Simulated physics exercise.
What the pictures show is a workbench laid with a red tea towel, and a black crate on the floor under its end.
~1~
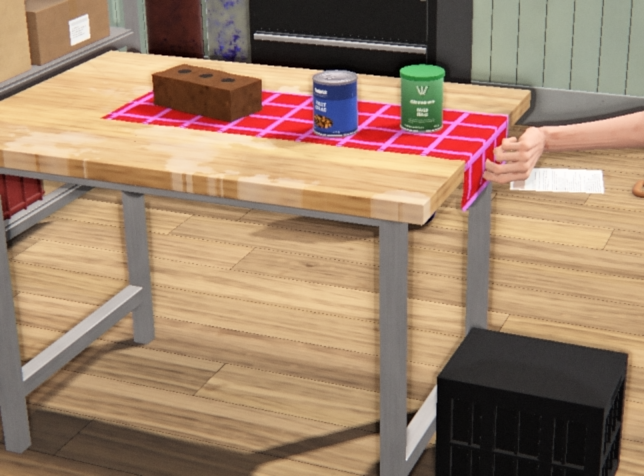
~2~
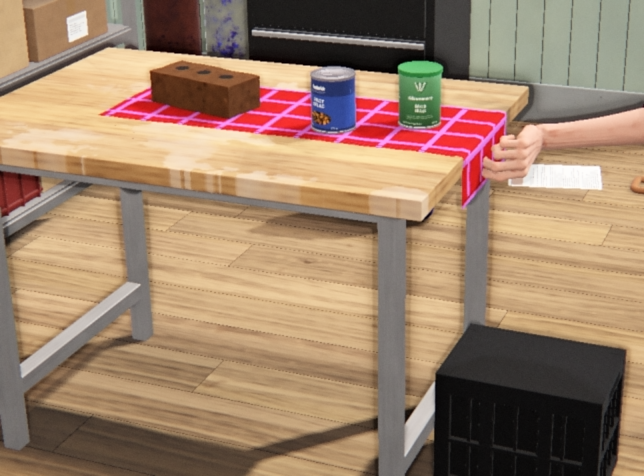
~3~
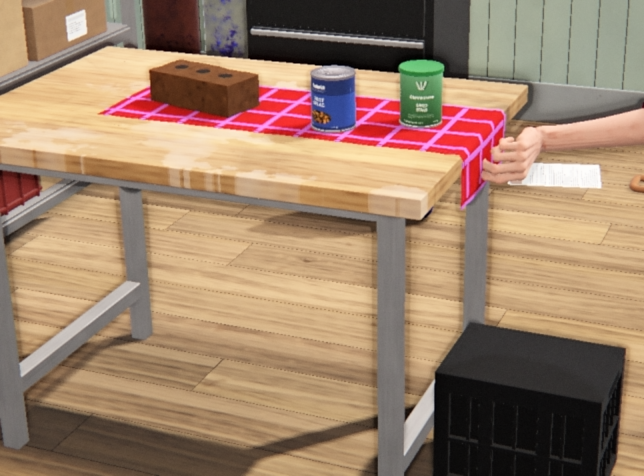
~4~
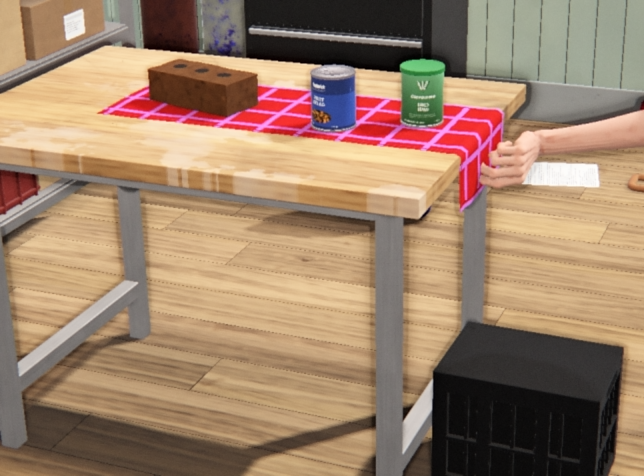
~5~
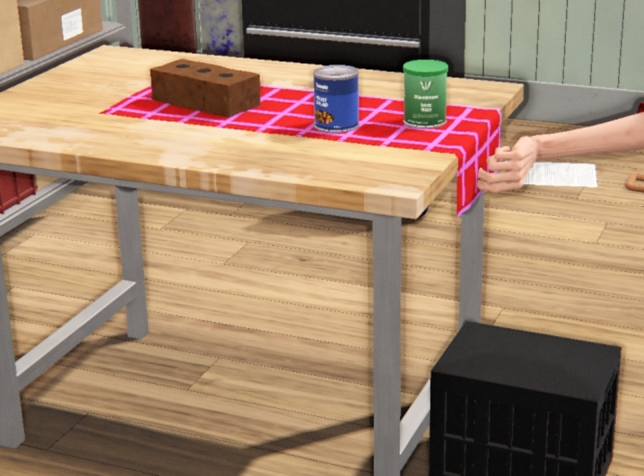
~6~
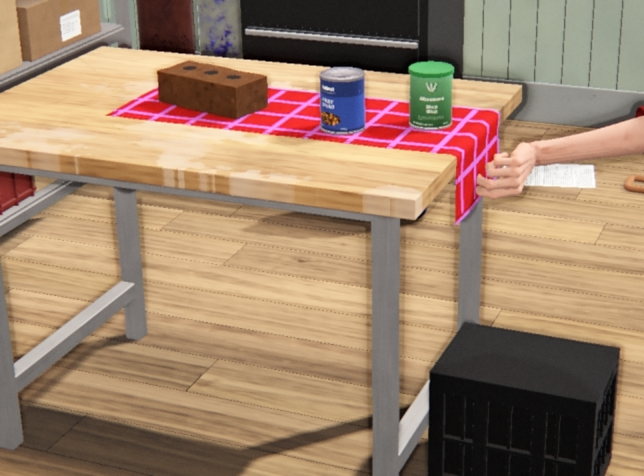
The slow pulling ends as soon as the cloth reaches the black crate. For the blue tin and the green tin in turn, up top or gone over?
Blue tin: Gone over; green tin: Gone over.
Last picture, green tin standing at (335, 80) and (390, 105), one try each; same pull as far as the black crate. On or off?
First place: Drops; second place: Falls off.
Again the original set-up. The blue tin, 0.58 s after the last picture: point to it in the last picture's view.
It has reached (380, 104) by then.
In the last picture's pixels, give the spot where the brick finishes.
In the last view, roughly at (366, 104).
Then, 0.58 s after the last picture, hem going down; blue tin carried along near (380, 104); green tin carried along near (471, 99).
Then, 1.52 s after the last picture, hem going down; blue tin carried along near (441, 110); green tin down below near (550, 322).
Then, 2.34 s after the last picture, hem on the crate; blue tin down below near (499, 321); green tin down below near (550, 323).
At rest, hem on the crate; blue tin down below near (494, 336); green tin down below near (550, 323). The blue tin falls off and the green tin goes over the edge.
